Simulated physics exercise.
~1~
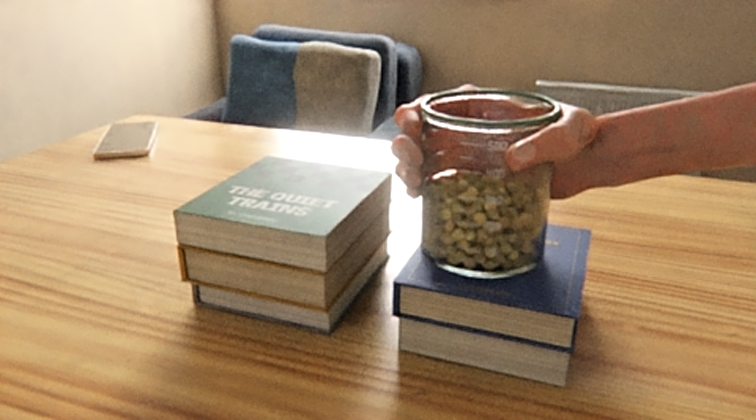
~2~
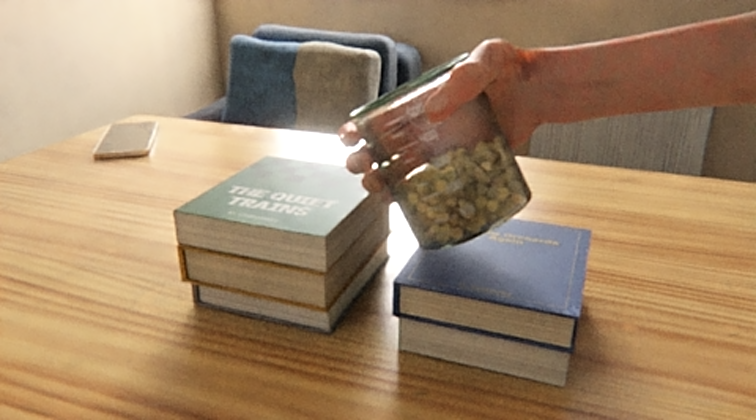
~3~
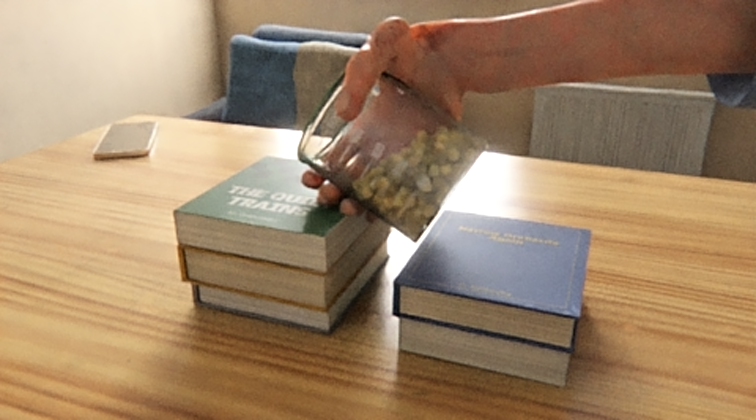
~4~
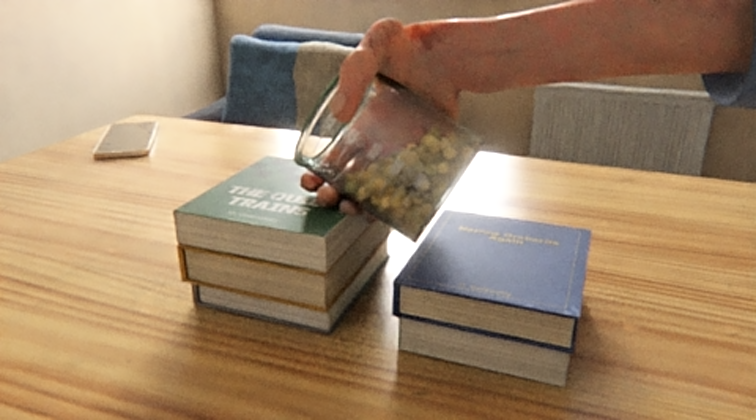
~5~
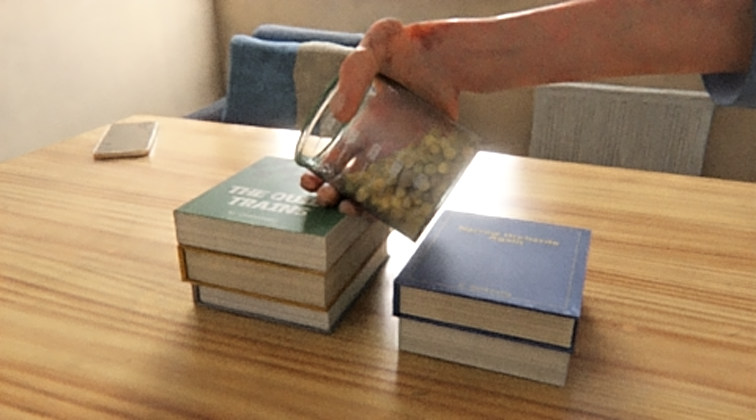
At first, a hand holds an open glass jar, partly filled with small greenish-yellow pieces, upright above two stacked books with a blue cover on top. The hand lifts the jar and tilts it to the left, toward a taller pile topped by a green book. It then moves farther left and tips more steeply, the pieces shifting inside the glass. The jar comes to rest leaning against the green-topped pile, its mouth over the cover. There it stays, still held by the hand, with all the pieces inside and both piles unmoved.
